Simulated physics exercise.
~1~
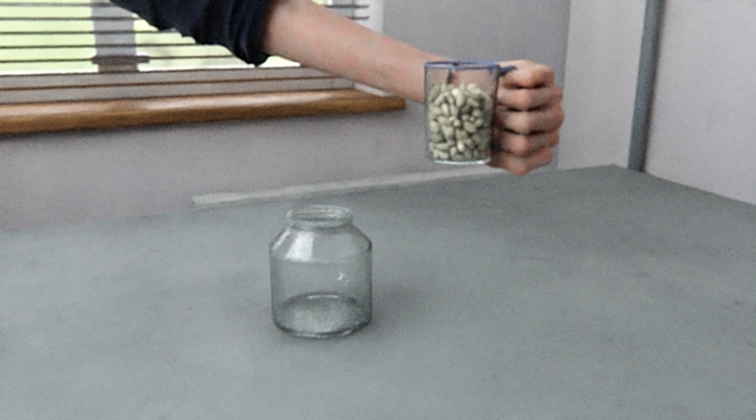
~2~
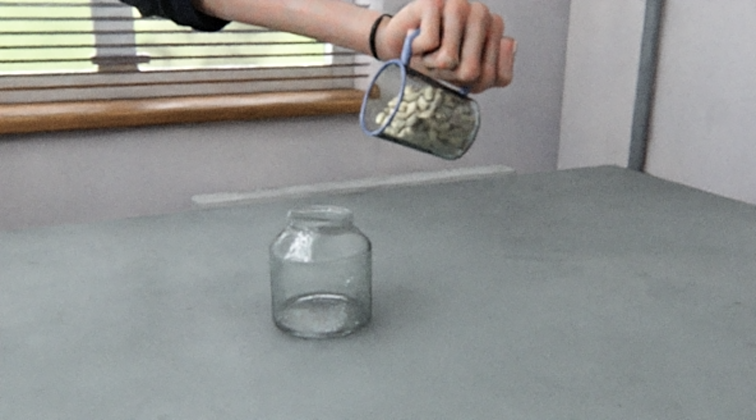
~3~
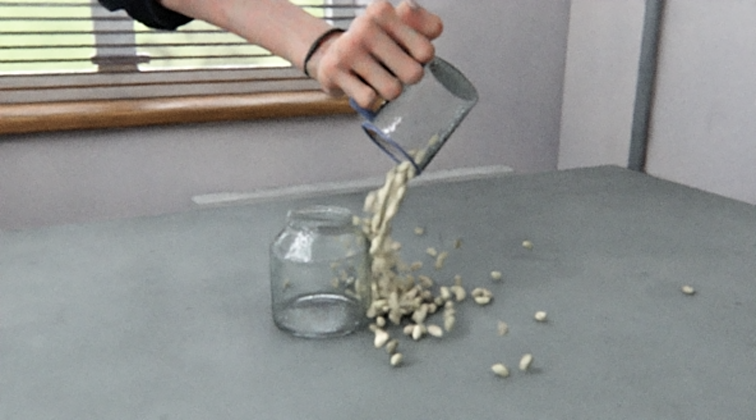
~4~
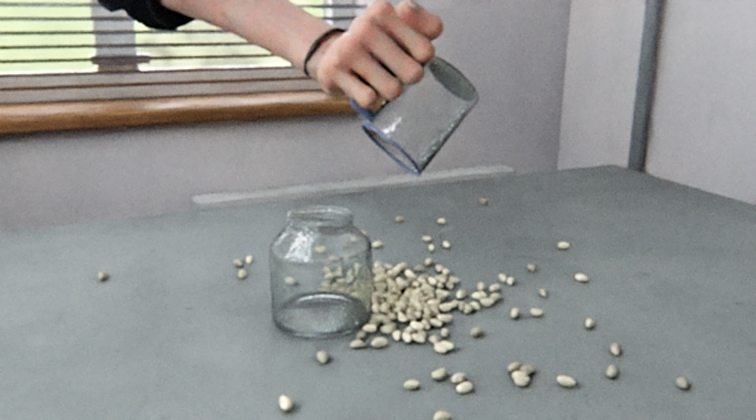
White beans pouring from a hand-tilted glass cup, missing the open jar and scattering across the grey table, leaving the jar empty.
